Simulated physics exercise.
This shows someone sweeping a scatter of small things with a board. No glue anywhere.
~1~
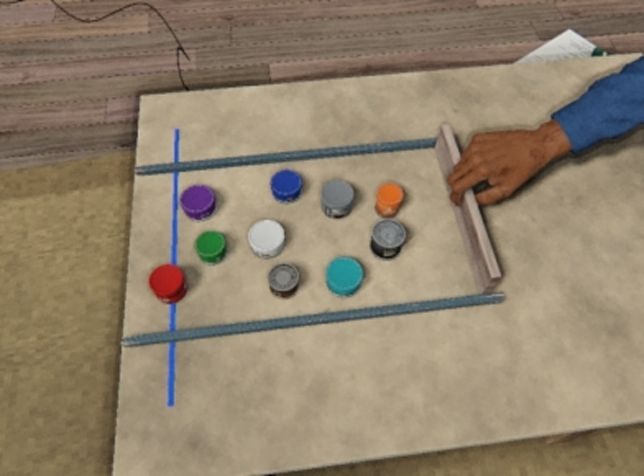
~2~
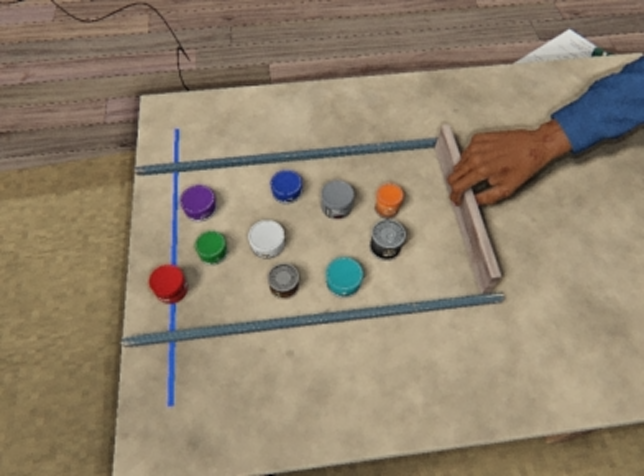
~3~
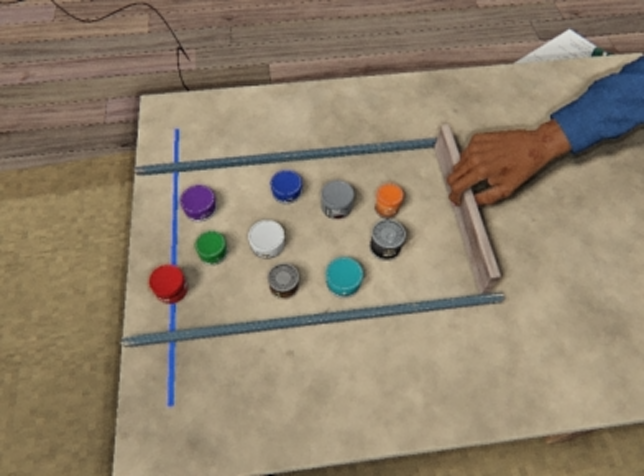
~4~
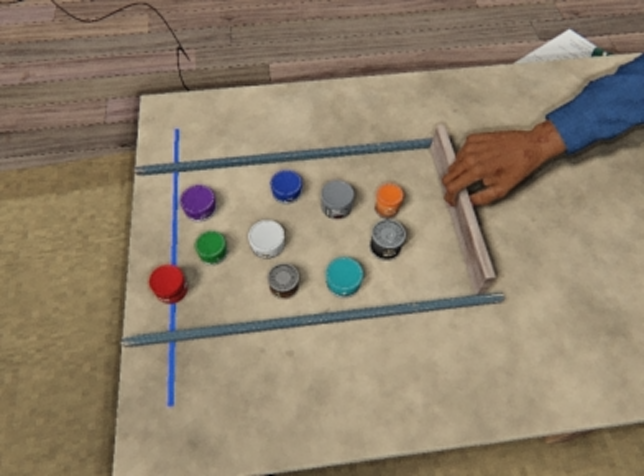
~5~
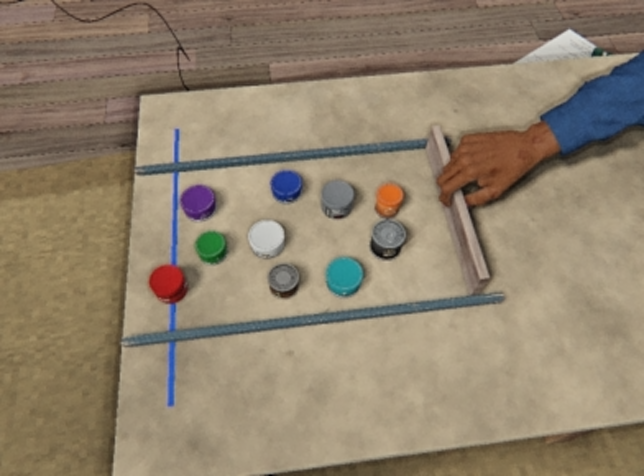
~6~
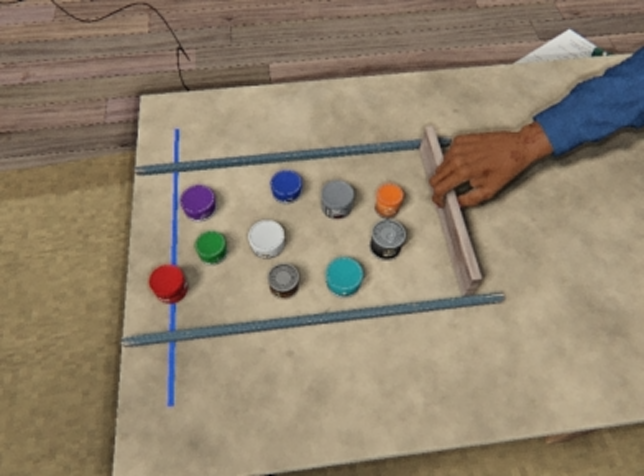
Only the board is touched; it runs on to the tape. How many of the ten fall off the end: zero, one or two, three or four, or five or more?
As it turns out, the number that fall off is three or four.
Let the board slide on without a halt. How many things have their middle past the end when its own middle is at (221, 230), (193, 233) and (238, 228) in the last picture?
The counts: 0, 2 and 0.
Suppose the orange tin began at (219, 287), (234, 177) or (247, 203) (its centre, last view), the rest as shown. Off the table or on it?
The orange tin falls; stays on; holds on.
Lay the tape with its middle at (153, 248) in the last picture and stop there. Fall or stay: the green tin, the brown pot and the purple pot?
The green tin falls; the brown pot is lost; the purple pot falls.
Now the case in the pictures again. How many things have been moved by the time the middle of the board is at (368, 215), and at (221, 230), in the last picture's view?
The counts are 3 and 10.
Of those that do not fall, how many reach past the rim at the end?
Overhanging: 2.
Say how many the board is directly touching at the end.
That makes 5.
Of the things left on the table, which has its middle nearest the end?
That is the purple pot.
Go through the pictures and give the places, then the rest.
The first frame shows red tub (169, 284); purple pot (199, 203); green tin (212, 248); board (464, 205); tape (174, 246).
The second frame shows purple pot (199, 203); brown pot (284, 281).
The third frame shows green tin (212, 248); turquoise tin (344, 278).
The fourth frame shows red tub (169, 285); grey tub (337, 200).
The fifth frame shows purple pot (199, 203); board (454, 206).
The sixth frame shows red tub (169, 285); purple pot (199, 203); green tin (212, 248); board (447, 207); tape (174, 246).
Soon after, none off yet; red tub at rest near (169, 285); purple pot at rest near (199, 203); green tin at rest near (212, 248).
In the end, the number that fall off is three or four; gone, brown pot, green tin and red tub.
